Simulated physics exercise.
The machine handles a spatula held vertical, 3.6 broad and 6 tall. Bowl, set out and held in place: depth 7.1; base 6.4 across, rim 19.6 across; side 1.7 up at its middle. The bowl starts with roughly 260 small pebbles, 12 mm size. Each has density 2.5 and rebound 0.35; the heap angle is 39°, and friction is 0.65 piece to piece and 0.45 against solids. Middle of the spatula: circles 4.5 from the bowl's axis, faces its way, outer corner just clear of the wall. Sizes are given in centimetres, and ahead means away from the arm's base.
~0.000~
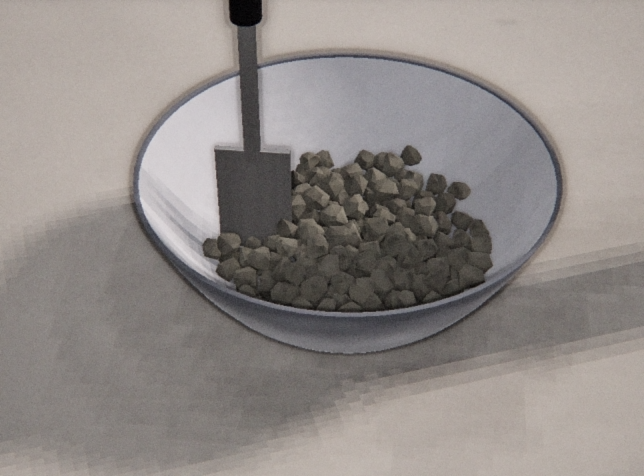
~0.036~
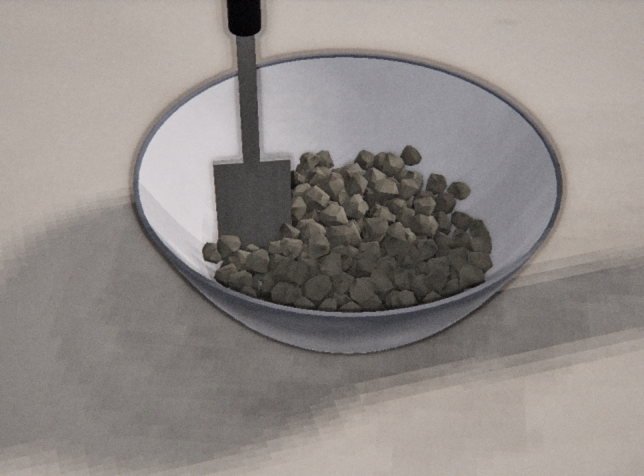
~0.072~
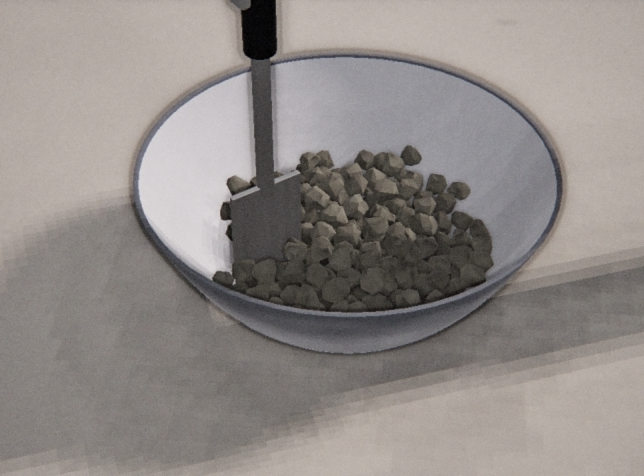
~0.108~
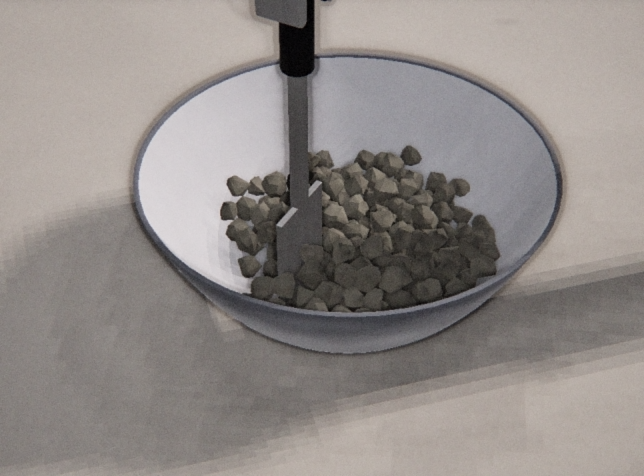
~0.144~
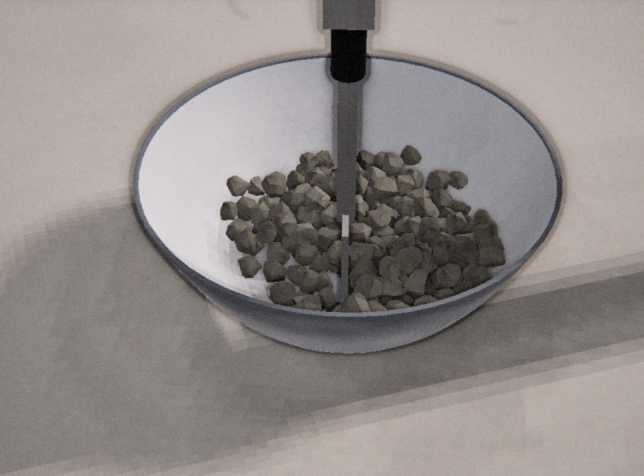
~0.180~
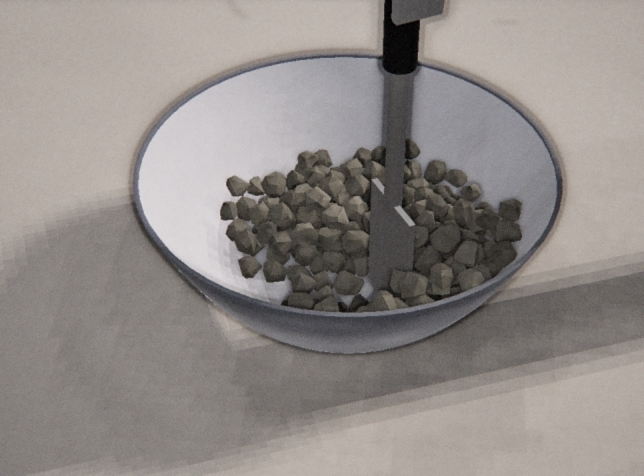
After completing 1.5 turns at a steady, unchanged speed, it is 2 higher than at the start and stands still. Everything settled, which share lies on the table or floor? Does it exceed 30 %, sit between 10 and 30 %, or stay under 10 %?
It stays under 10 %.
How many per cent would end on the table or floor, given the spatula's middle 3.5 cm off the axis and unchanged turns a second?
It would come to about 0 per cent.
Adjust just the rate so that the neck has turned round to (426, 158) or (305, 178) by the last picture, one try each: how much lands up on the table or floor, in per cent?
It comes to roughly 10 per cent and then 0 per cent.
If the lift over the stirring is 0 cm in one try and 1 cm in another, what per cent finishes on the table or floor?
Some 15 and 10 per cent.
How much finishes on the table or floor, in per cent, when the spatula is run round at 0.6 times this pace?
Estimated share: Near 0 per cent.
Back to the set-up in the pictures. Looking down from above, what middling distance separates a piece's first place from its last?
Around 7 centimetres.
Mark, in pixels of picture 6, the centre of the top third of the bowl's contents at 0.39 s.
(305, 119), roughly.
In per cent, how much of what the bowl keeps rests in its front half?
I'd say around 50 per cent.
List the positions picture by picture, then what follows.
In the first picture, spatula neck at (251, 123), 0° round; upper third of the load around (359, 233), from x 210 to 485, top at y 155; 261 in the bowl.
In the second picture, spatula neck at (250, 134), 12° round; upper third of the load around (350, 234), from x 210 to 485, top at y 155.
In the third picture, spatula neck at (264, 158), 39° round; upper third of the load around (341, 252), from x 225 to 485, top at y 155.
In the fourth picture, spatula neck at (299, 176), 67° round; upper third of the load around (361, 257), from x 230 to 485, top at y 155.
In the fifth picture, spatula neck at (346, 182), 94° round; upper third of the load around (393, 258), from x 230 to 495, top at y 155.
In the sixth picture, spatula neck at (394, 174), 121° round; upper third of the load around (427, 242), from x 230 to 510, top at y 150; 261 in the bowl.
By 0.39 s, 283° round, highest piece 9 above the table; 257 in the bowl, 1 on the table or floor, 3 in flight or on the tool.
By 0.61 s, 84° round, highest piece 9 above the table; 246 in the bowl, 9 on the table or floor, 6 in flight or on the tool.
By 0.91 s, 180° round, highest piece 6 above the table; 246 in the bowl, 15 on the table or floor.
By 1.61 s, 180° round, highest piece 6 above the table; 246 in the bowl, 15 on the table or floor.
Final count, 246 in the bowl, 15 on the table or floor. That is 6 % on the table or floor.
